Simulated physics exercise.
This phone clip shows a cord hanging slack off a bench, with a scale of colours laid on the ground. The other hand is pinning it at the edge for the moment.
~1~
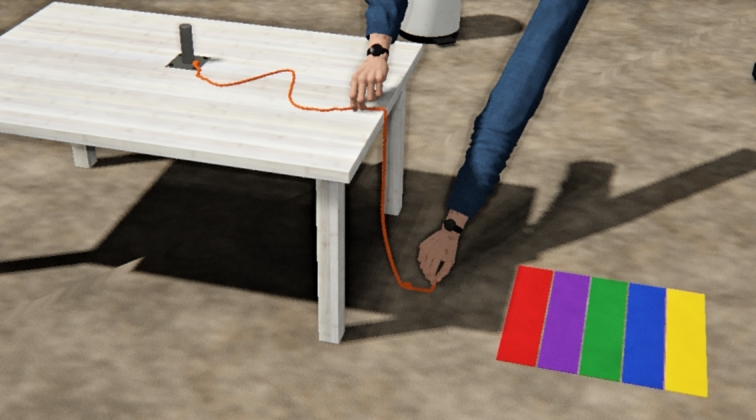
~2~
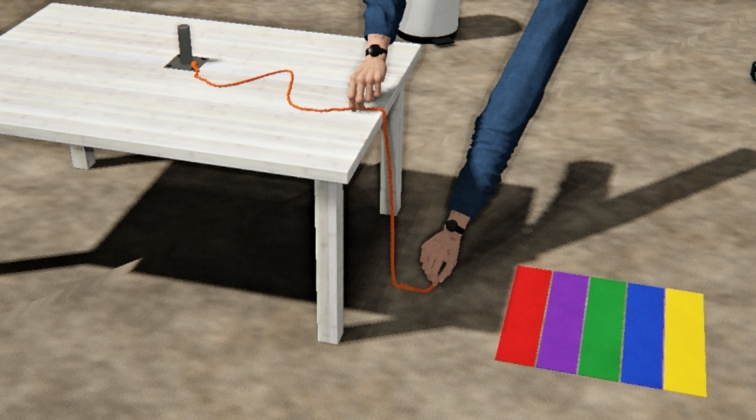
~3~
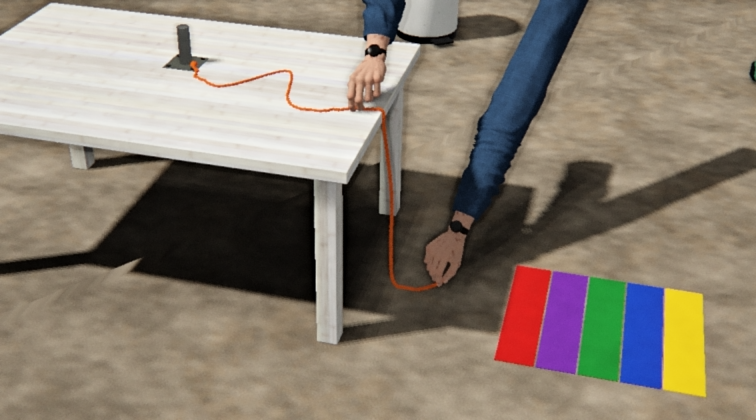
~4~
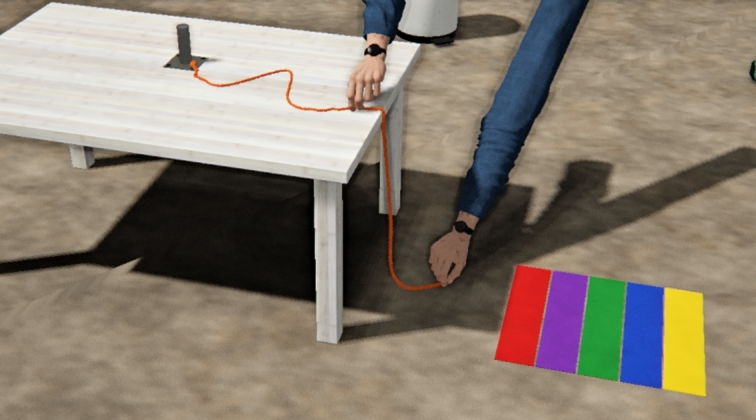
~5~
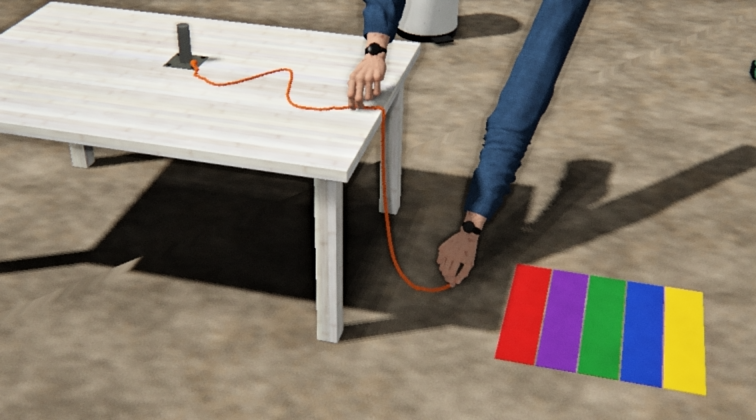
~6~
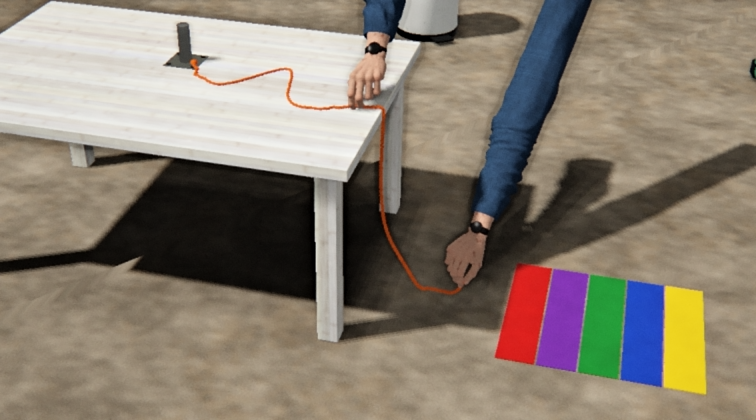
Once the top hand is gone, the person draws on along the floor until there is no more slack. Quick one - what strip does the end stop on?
The yellow strip.
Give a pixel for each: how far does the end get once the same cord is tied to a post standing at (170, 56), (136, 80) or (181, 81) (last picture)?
Taking the tries in turn, you get (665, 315), (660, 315) and (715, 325).
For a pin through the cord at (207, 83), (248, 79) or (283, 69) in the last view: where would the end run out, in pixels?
Going through the three tries, you get (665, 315), (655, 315) and (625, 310).
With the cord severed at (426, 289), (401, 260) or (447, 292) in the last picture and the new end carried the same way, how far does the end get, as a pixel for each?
Close to (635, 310) first, close to (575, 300) next, and close to (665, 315) last.
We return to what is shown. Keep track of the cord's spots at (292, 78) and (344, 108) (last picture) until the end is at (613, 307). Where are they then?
(347, 91) for the first, (400, 165) for the second.
Early on, end near (613, 307); over green.
Midway, end near (664, 315); over blue.
At the end of the slack, end near (694, 320); over yellow. Over yellow.
